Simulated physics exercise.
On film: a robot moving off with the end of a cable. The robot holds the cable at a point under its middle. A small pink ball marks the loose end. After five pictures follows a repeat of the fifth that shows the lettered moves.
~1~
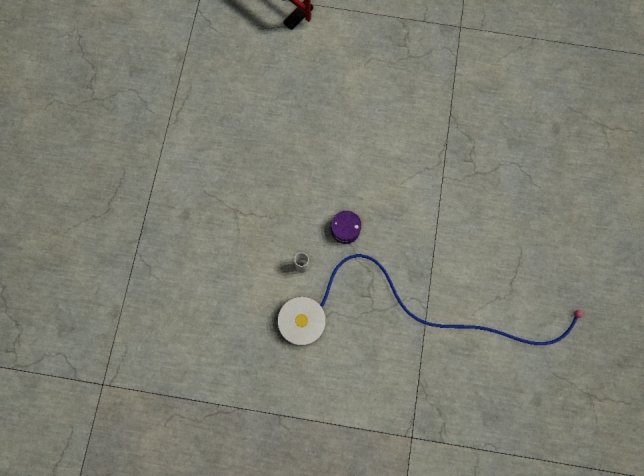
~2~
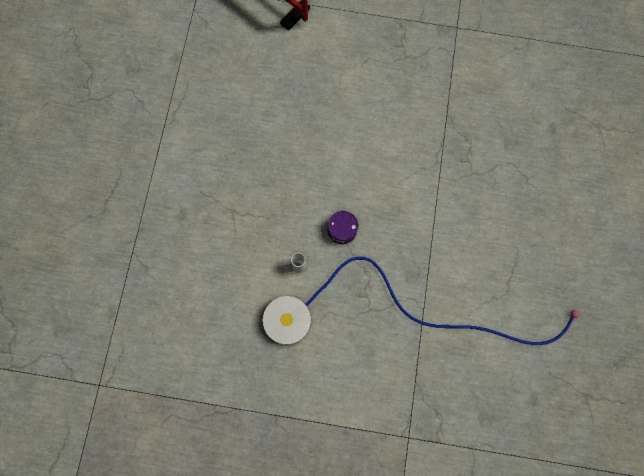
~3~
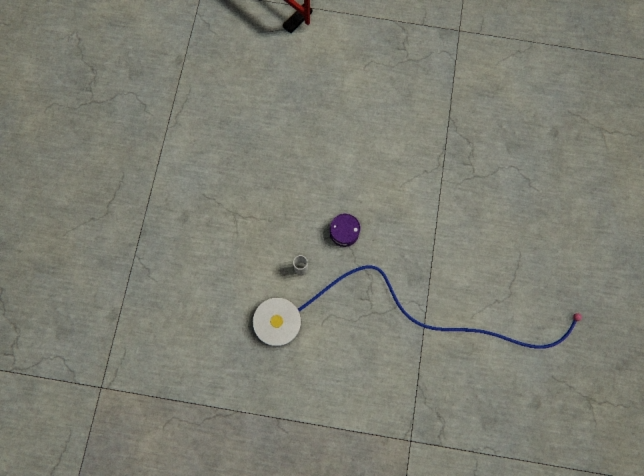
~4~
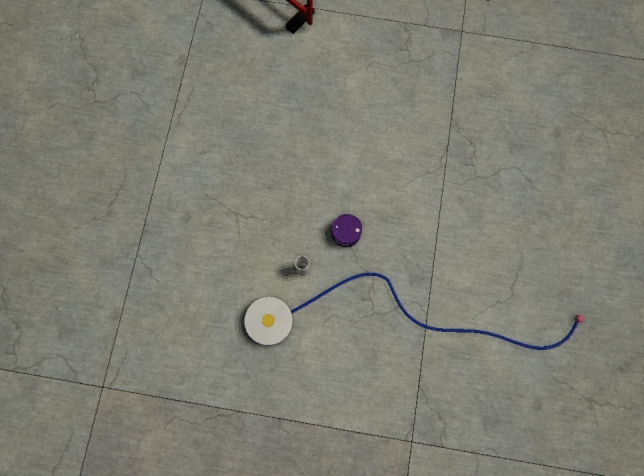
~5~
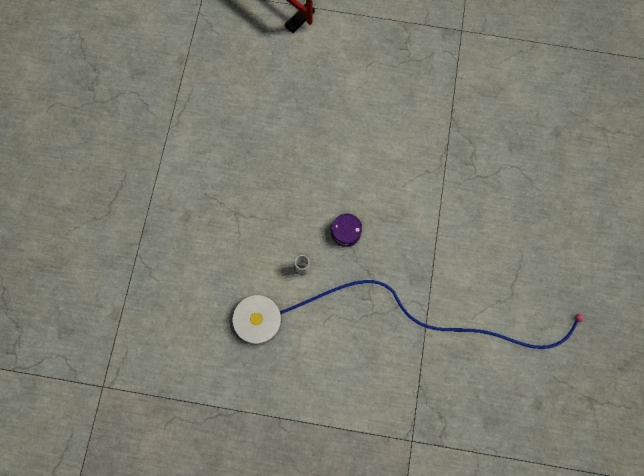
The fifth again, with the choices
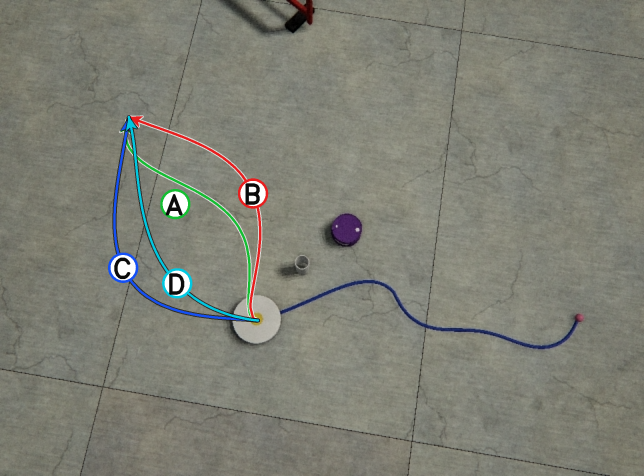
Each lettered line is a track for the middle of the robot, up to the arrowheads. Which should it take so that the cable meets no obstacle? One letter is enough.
Choose route C.
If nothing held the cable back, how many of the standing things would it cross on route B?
Two.
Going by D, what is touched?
The white post.
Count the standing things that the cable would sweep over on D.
It sweeps one.
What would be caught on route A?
The white post.
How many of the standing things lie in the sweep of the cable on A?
In all, one.
On the marked copy, A from (258, 321) via (212, 201) to (128, 120); B from (258, 321) via (248, 184) to (129, 117); C from (258, 321) via (121, 263) to (129, 119); D from (258, 321) via (152, 242) to (129, 117).
Following C. Soon after the start, robot (142, 293), middle of the cable (326, 320), free end (505, 331).
Later, robot (114, 190), middle of the cable (257, 290), free end (431, 326).
In the end, robot (126, 113), middle of the cable (229, 245), free end (386, 319); nothing has been touched.
As for the rest, A meets the white post; B meets the white post and purple tub; D meets the white post.
